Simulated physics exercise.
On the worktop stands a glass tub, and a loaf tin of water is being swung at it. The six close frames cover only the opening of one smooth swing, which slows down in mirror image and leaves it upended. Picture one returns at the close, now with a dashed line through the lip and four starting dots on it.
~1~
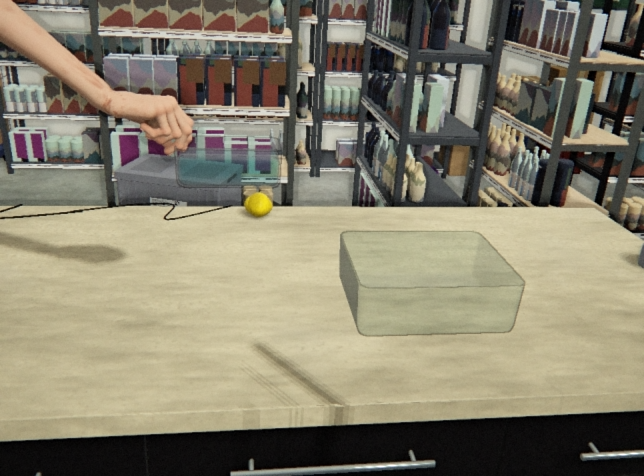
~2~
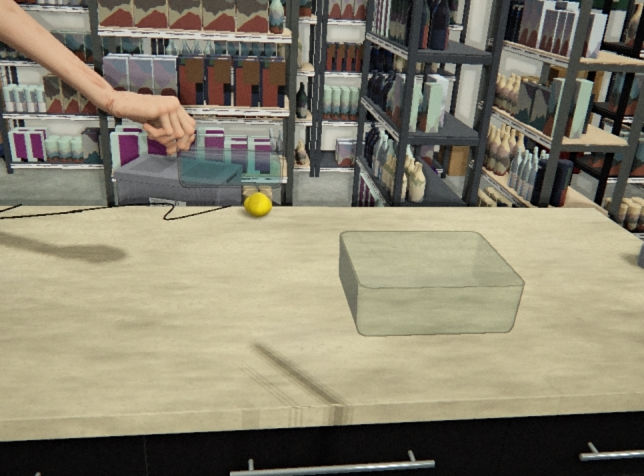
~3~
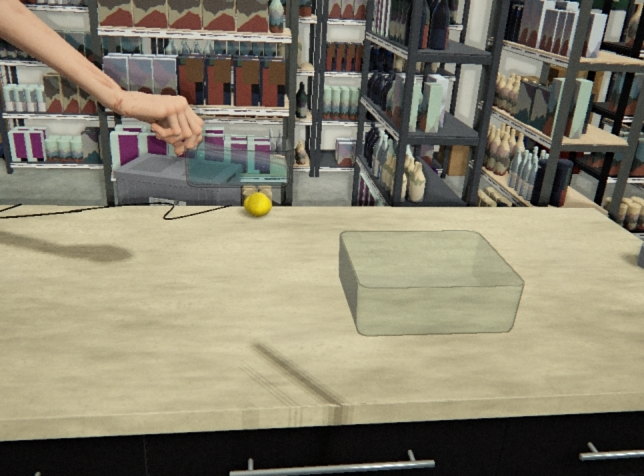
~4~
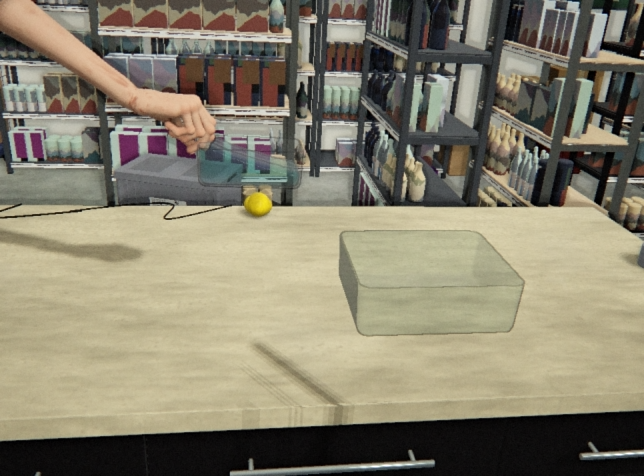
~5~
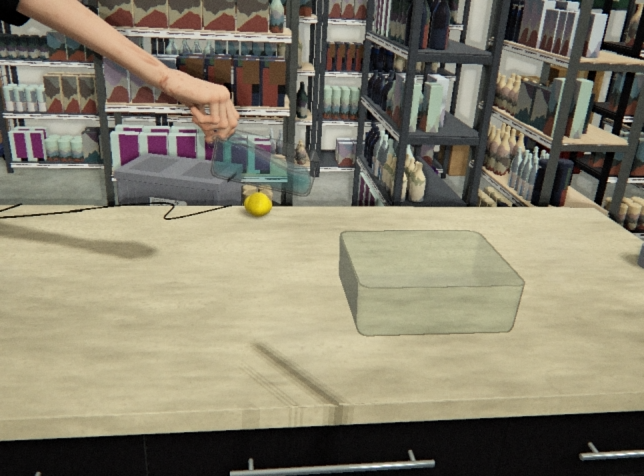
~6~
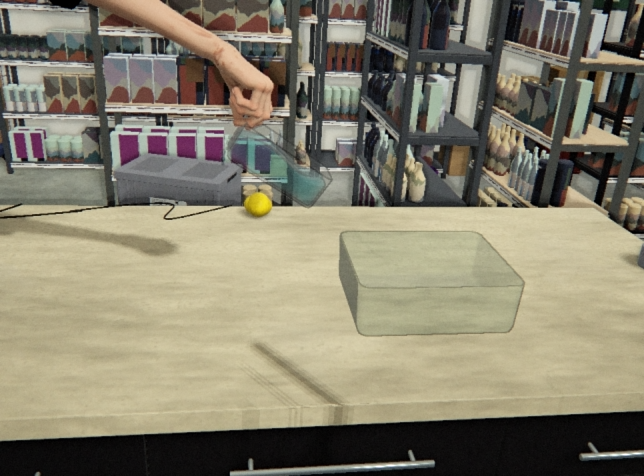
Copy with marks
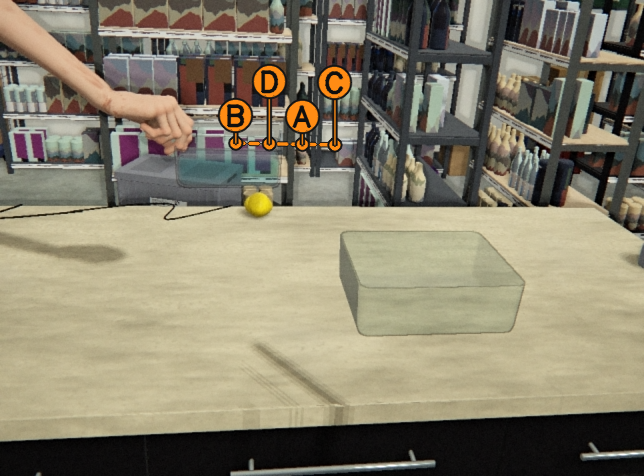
The video shows a hand holding a see-through bluish container above a pale worktop, moving it slowly right, then tilting it down toward the right, while a small yellow ball and a clear glass tub stay still.
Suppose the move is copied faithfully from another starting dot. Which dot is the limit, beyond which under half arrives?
That is spot B.
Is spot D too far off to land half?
No, not at all.
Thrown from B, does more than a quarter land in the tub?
Yes, clearly.
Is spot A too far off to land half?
No, not at all.
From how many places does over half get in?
All of the four.
On the marked copy, A at (302, 144); B at (235, 143); C at (334, 144); D at (269, 143).
If A is chosen, about 74 % lands in the tub, 7 % falls short and 19 % goes beside or beyond.
If B is chosen, about 71 % lands in the tub, 21 % falls short and 8 % goes beside or beyond.
If C is chosen, about 81 % lands in the tub, 6 % falls short and 13 % goes beside or beyond.
If D is chosen, about 77 % lands in the tub, 12 % falls short and 12 % goes beside or beyond.
